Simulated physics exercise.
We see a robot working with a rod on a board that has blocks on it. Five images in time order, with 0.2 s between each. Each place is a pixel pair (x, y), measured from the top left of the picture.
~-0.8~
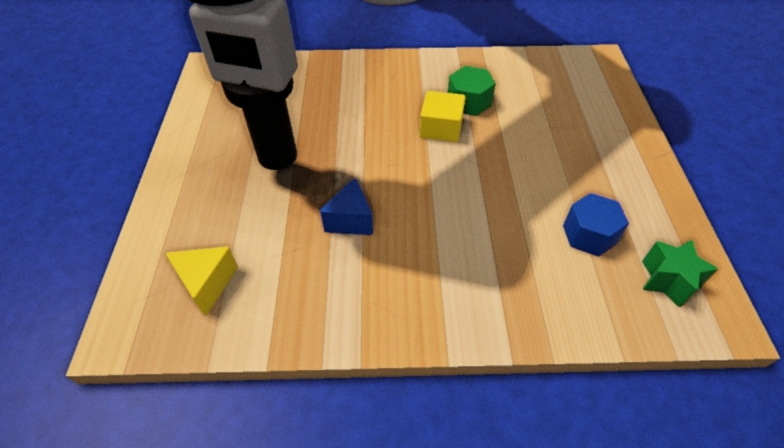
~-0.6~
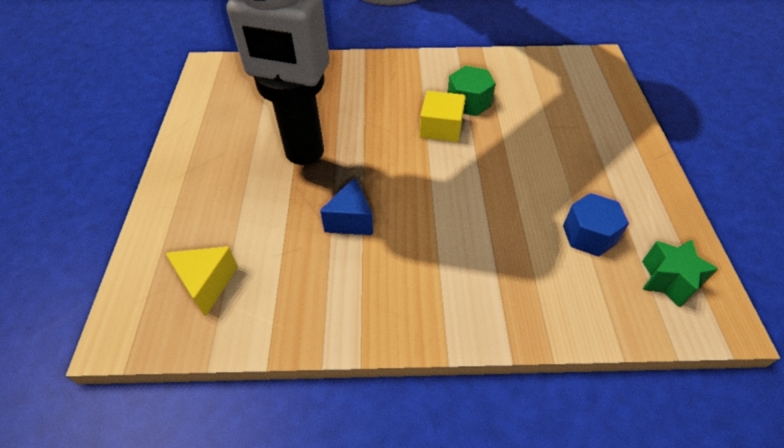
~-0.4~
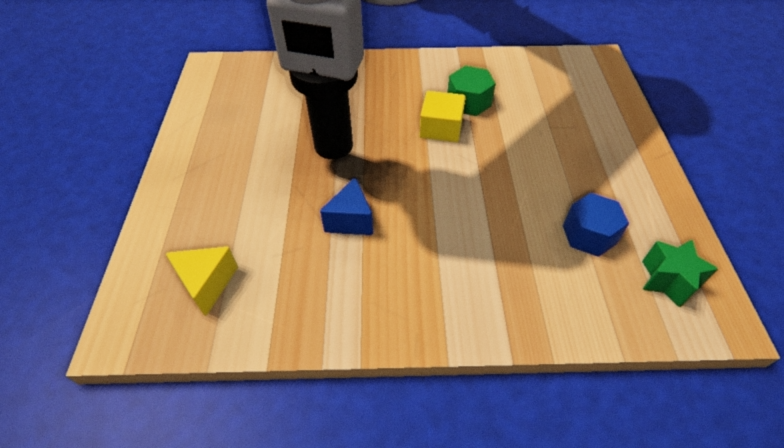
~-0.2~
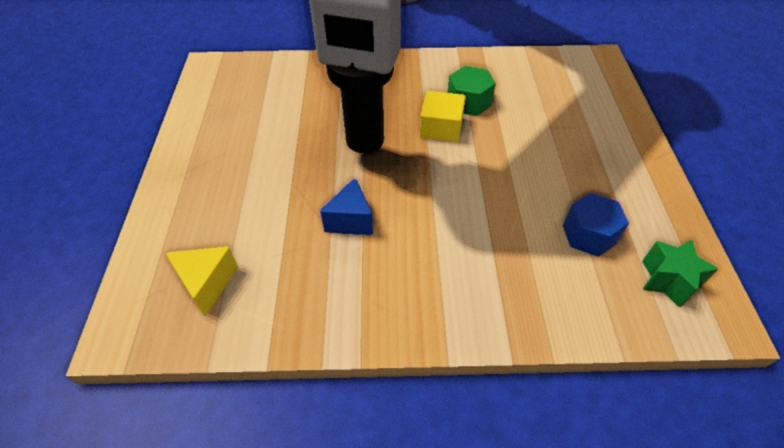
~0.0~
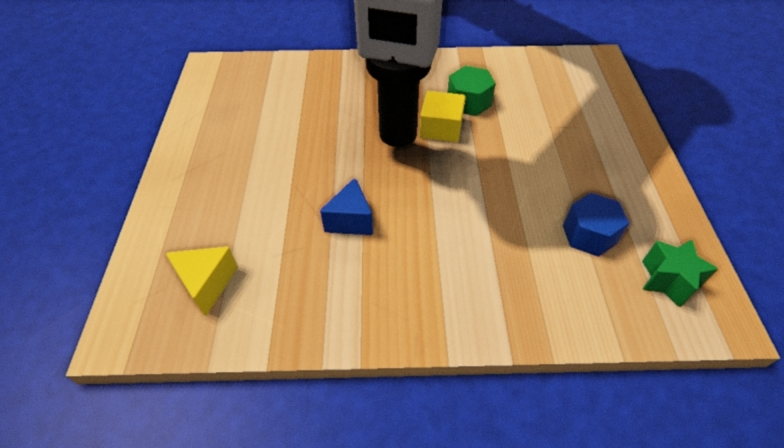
On a striped wooden board scattered with coloured blocks, a robot's black rod moved steadily right, passing above the blue triangle and nearing the yellow square, while all the blocks stayed still.
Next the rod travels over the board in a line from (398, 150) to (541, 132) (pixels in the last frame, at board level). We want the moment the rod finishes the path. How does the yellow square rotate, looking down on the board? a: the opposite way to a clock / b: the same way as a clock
Correct choice: A.
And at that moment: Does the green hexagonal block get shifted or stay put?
Here's my answer: The green hexagonal block gets displaced.
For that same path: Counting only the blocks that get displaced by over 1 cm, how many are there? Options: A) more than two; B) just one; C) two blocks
My answer is option C.
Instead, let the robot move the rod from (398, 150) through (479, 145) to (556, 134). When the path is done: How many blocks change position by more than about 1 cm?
The number of blocks that move over 1 cm is two.
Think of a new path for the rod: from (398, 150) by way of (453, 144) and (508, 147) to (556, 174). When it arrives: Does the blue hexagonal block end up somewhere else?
No, that is not how it ends up.
On the path given first. One third of the way, rod (449, 128); yellow square (473, 96), turned 15° anticlockwise; green hexagonal block (482, 70), turned 25° anticlockwise.
Two thirds of the way, rod (498, 122); yellow square (503, 86), turned 50° anticlockwise; green hexagonal block (486, 60), turned 55° anticlockwise.
At the end, rod (546, 116); blue triangle unmoved; yellow square (517, 84), turned 90° anticlockwise; green hexagonal block (486, 60), turned 55° anticlockwise.
